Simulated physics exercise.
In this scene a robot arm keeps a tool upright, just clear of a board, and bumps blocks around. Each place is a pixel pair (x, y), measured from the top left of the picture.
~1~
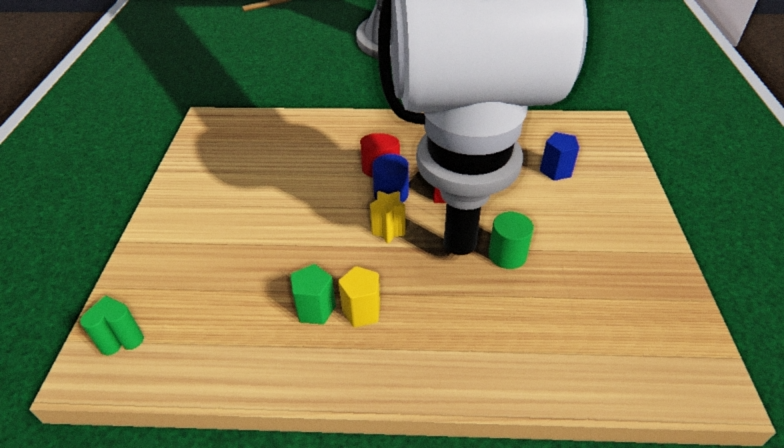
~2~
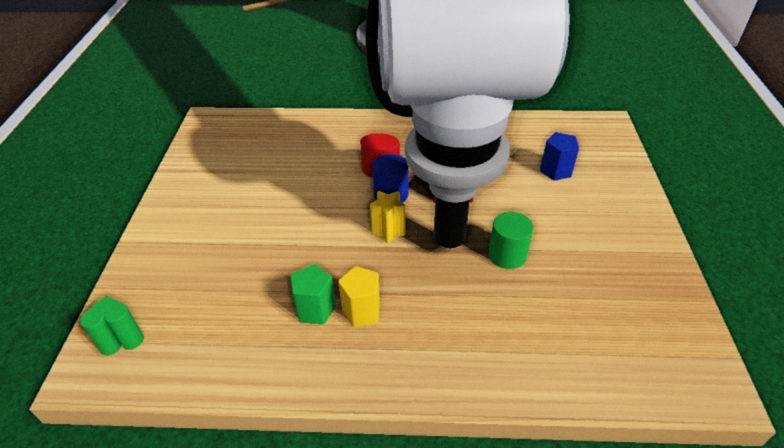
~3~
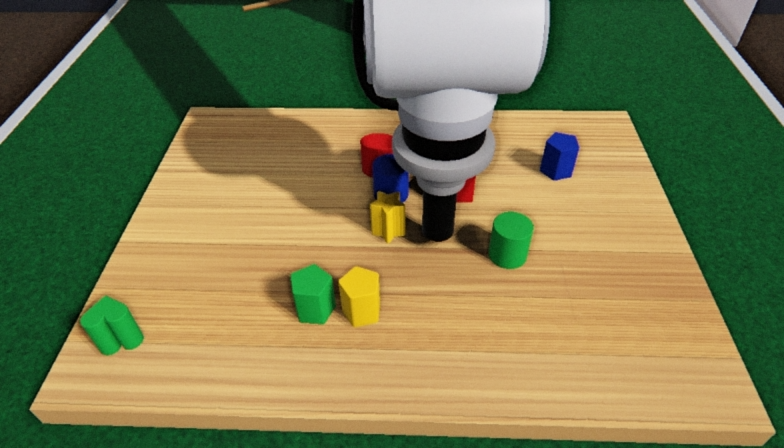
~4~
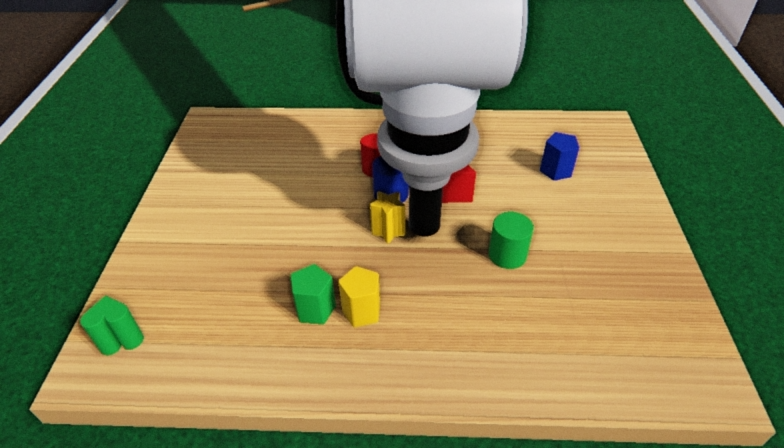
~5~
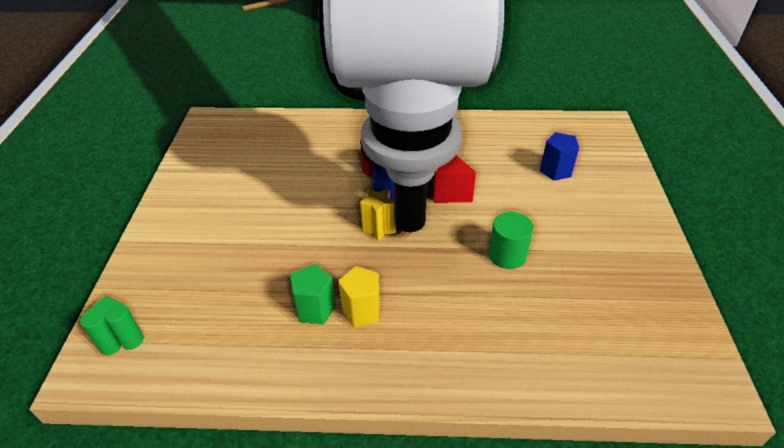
A light wooden board lies on a green surface, seen from above one edge by a still camera. A white robotic arm with a black tip reaches in over red, blue and yellow blocks clustered near the upper middle, with green and yellow blocks nearer and a blue one at upper right. The tip glides left and slightly away from the green cylinder, then nudges the yellow star block a little left.
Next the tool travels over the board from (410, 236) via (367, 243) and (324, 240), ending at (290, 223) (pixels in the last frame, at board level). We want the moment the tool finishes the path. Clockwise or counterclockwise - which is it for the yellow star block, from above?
Looking down, it rotates clockwise.
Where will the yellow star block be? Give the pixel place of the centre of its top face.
At the end it should sit near (338, 193).
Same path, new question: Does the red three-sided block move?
Going by the path, no.
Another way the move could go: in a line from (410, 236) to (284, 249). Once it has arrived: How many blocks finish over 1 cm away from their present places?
One block, no more.
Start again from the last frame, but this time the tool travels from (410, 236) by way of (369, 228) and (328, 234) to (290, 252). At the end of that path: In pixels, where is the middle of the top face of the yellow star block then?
Final place: (312, 187).
On the path given first. One third of the way, tool (365, 229); yellow star block (352, 196), turned 80° clockwise.
Two thirds of the way, tool (322, 226); yellow star block (339, 194).
At the end, tool (287, 210); yellow star block (338, 193), turned 145° clockwise; blue circle still; red three-sided block still.
